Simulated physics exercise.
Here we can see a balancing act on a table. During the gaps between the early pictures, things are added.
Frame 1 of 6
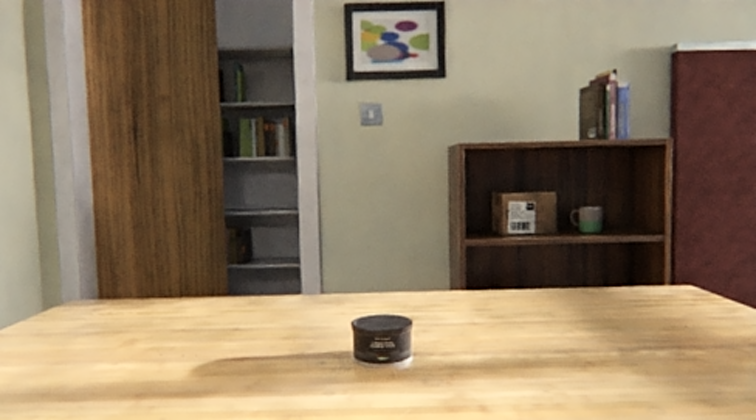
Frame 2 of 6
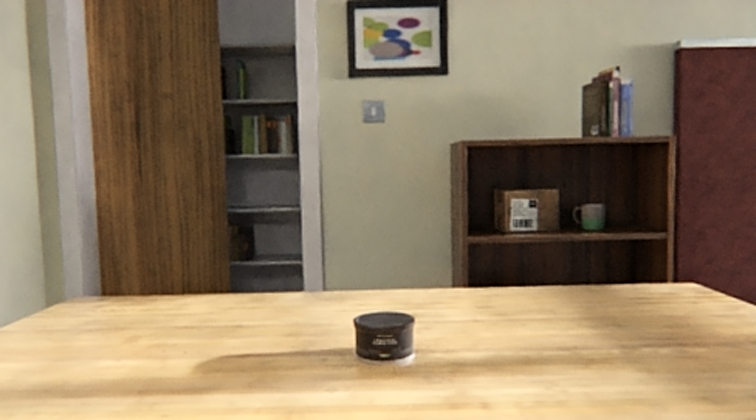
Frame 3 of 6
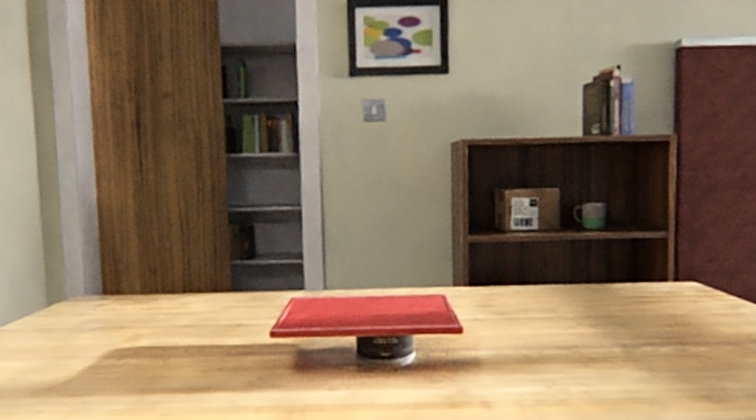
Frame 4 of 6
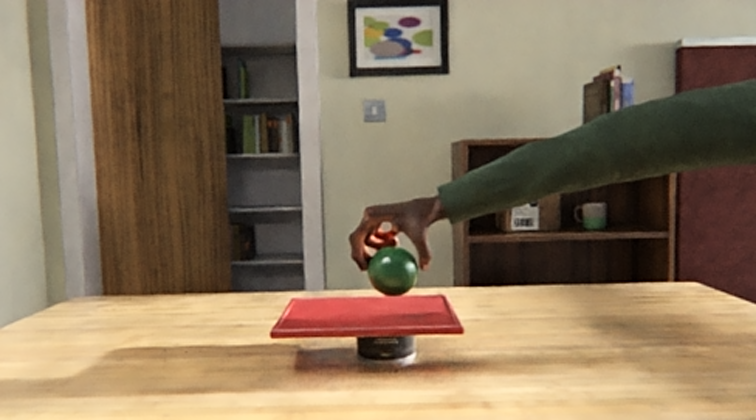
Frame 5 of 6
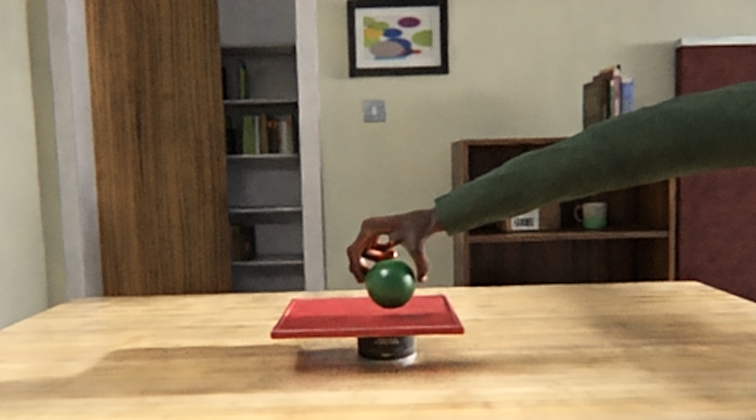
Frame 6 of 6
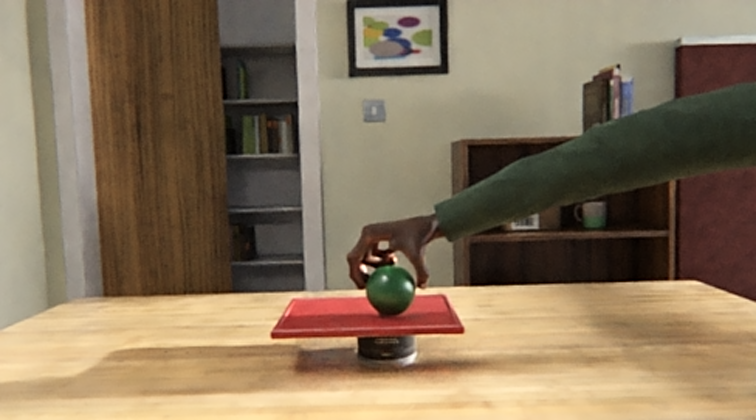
In a room with pale green walls, seen from the front in a nearly still view, a light wooden table stands before brown shelves and a framed picture. A small black tub sits alone near the table's centre, then a flat red object is on top of it. From the right, a green-sleeved arm lowers a round green object onto the red surface, the hand staying over it.
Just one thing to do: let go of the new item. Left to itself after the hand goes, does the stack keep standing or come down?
Pretty clearly, it is secure there.
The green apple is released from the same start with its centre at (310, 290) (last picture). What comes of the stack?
Outcome: Collapse.
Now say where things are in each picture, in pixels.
The last thing is not in view yet; black tub (382, 340), in the first picture.
The last thing is not in view yet; black tub (384, 337), in the second picture.
The last thing is not in view yet; black tub (385, 336), in the third picture.
Coming down; green apple (393, 271); black tub (386, 336), in the fourth picture.
Coming down; green apple (390, 284); black tub (386, 336), in the fifth picture.
In place under the hand; green apple (391, 290); black tub (386, 336), in the sixth picture.
Then, 0.30 s on from there, no change.
Then, 0.70 s on from there, green apple resting near (391, 291).
In the end, all 3 unmoved. At the end, from the last picture's camera, green apple near (391, 291). The stack holds.
